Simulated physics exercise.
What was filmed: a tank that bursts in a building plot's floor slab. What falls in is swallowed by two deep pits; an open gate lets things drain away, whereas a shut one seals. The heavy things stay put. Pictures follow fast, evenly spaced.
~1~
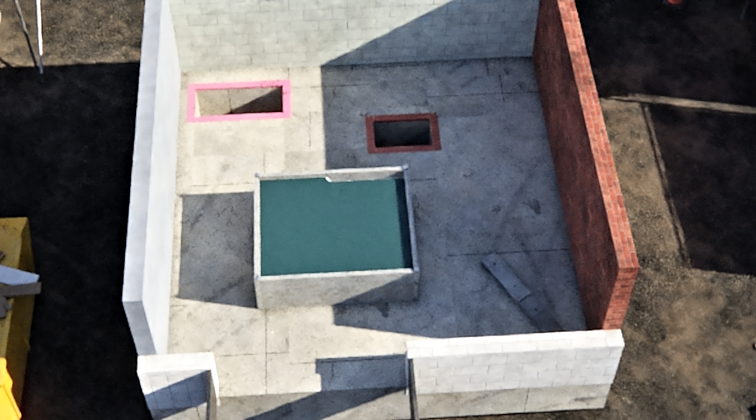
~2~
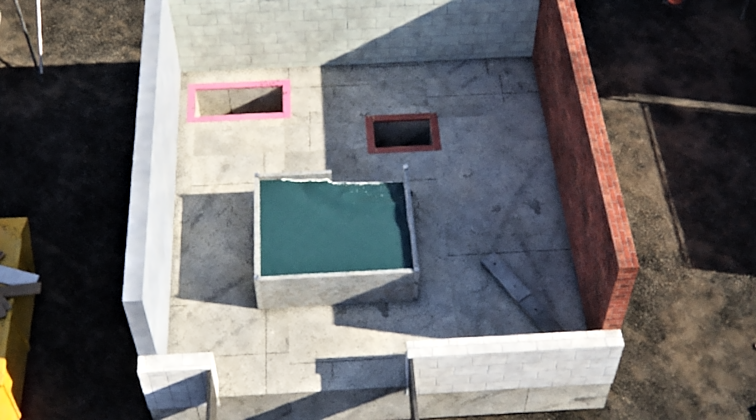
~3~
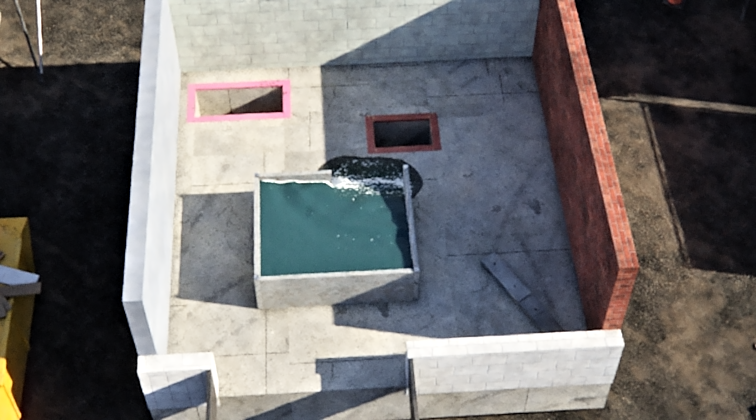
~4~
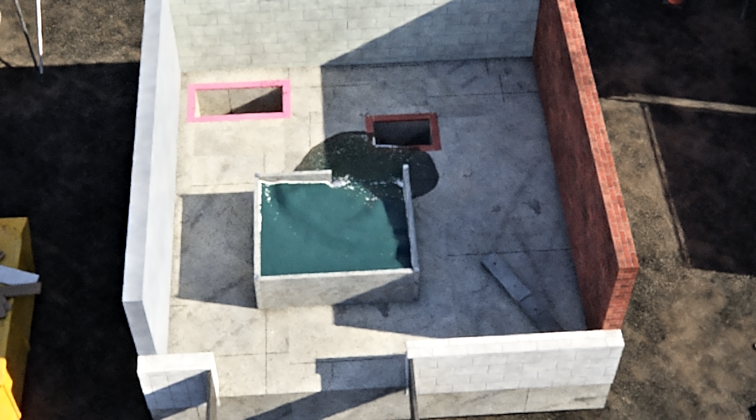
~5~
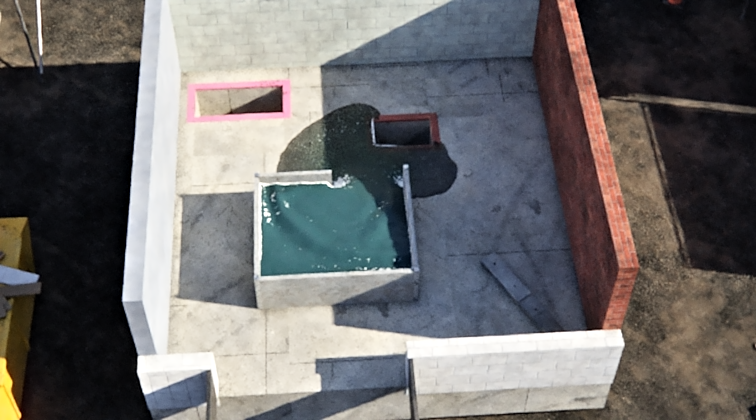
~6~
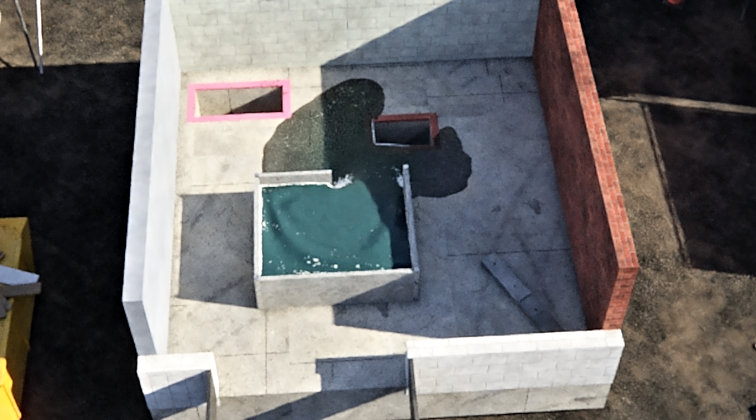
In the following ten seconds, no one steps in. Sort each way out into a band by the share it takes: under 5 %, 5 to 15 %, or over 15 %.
Shares: The gate takes under 5 %; the pink pit takes over 15 %; the red pit takes over 15 %.
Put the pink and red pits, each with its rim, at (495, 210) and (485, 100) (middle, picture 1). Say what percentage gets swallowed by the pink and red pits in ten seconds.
Pink share 8%, red share 30%.
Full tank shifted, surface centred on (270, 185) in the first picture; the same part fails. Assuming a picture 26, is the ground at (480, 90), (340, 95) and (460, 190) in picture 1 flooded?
Checking the three spots, I get swamped, swamped, high and dry.
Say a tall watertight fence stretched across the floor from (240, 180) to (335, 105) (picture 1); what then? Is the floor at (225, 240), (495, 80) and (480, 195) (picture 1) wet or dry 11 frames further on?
Taking the three spots in the order asked, they are bone-dry, waterlogged and bone-dry.
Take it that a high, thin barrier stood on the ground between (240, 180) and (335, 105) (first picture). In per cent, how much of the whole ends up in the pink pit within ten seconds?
Roughly 6 per cent ends up in the pink pit.
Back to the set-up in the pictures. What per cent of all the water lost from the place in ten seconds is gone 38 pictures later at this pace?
By then, close to 80 % of it.
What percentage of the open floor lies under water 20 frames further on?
Roughly 35 %.
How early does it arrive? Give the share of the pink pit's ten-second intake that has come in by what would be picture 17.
Roughly 15 per cent.
A moment on, water covers 20 % of the floor; the gate 0 %, the pink pit 1 %, the red pit 10 %.
Next, water covers 30 % of the floor; the gate 0 %, the pink pit 3 %, the red pit 18 %.
Then, water covers 35 % of the floor; the gate 0 %, the pink pit 8 %, the red pit 26 %.
Later, water covers 45 % of the floor; the gate 0 %, the pink pit 15 %, the red pit 35 %.
In the end, water covers 55 % of the floor; the gate 0 %, the pink pit 20 %, the red pit 43 %.
